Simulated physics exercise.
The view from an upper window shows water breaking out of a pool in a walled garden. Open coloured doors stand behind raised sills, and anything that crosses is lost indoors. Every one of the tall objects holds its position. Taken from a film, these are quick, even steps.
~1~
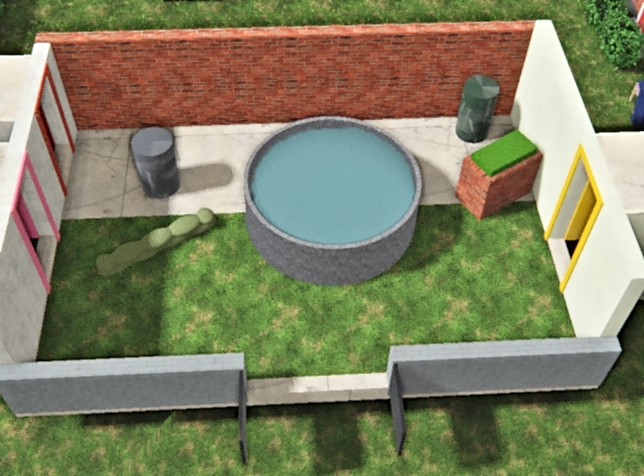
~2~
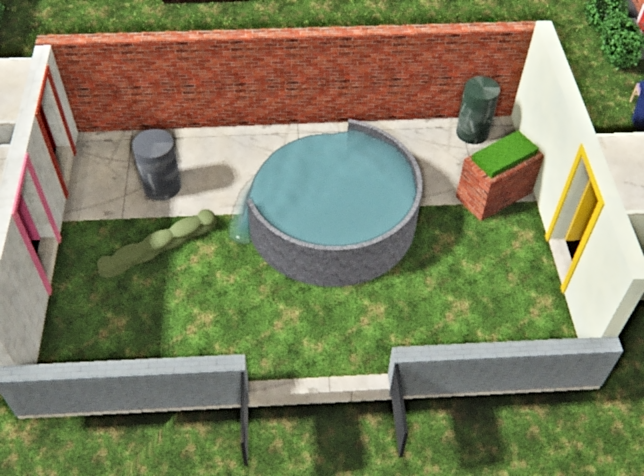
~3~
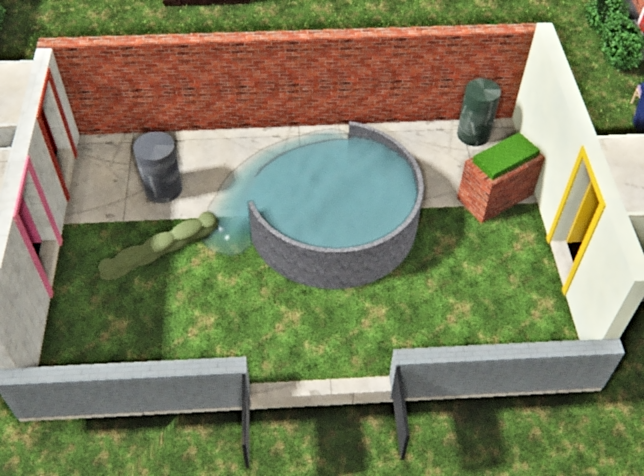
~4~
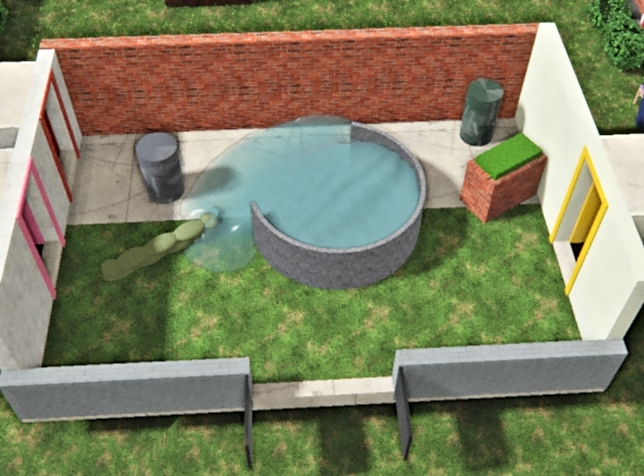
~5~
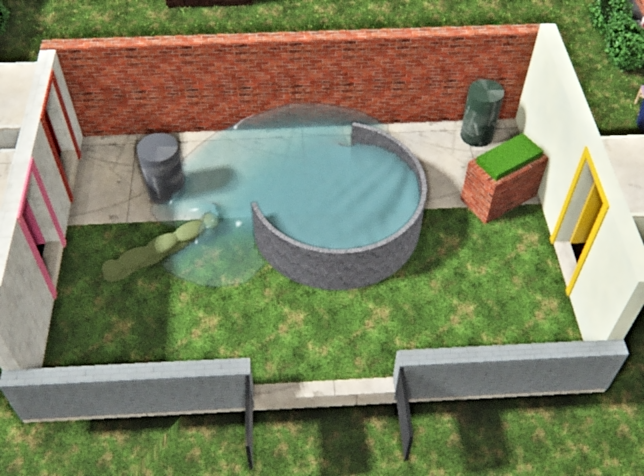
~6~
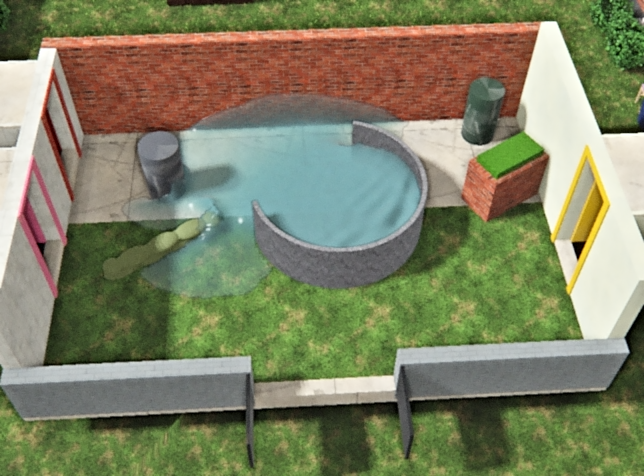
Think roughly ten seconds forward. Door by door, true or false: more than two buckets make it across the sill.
Red door: True; yellow door: False; pink door: True.
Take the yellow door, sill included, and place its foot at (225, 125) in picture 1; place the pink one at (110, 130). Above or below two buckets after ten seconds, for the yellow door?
Well, in that case the yellow door tops the limit.
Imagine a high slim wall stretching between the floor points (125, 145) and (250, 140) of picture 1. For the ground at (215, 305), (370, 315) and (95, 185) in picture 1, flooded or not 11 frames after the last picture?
The first spot is swamped, the second untouched, the third swamped.
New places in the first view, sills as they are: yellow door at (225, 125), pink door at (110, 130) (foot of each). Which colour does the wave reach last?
Answer: The red door.
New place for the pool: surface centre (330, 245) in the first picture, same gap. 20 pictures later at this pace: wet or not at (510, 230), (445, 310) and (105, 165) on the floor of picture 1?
The three spots read left dry, left dry, swamped.
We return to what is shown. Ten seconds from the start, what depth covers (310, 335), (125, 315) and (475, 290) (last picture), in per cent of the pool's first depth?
Approx. values, in order: 10 %, 14 %, 10 %.
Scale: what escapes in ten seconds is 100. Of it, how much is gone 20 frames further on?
Estimated share: Close to 35 %.
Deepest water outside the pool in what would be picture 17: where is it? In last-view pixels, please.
Pointing at (93, 140).
A moment on, water covers 40 % of the floor; the red door wet at the sill, nothing in, the yellow door not reached, the pink door not reached.
Next, water covers 55 % of the floor; the red door over two buckets in, the yellow door not reached, the pink door wet at the sill, nothing in.
Then, water covers 65 % of the floor; the red door far over two buckets in, the yellow door not reached, the pink door under two buckets in.
Later, water covers 90 % of the floor; the red door far over two buckets in, the yellow door wet at the sill, nothing in, the pink door far over two buckets in.
In the end, water covers 95 % of the floor; the red door far over two buckets in, the yellow door wet at the sill, nothing in, the pink door far over two buckets in.
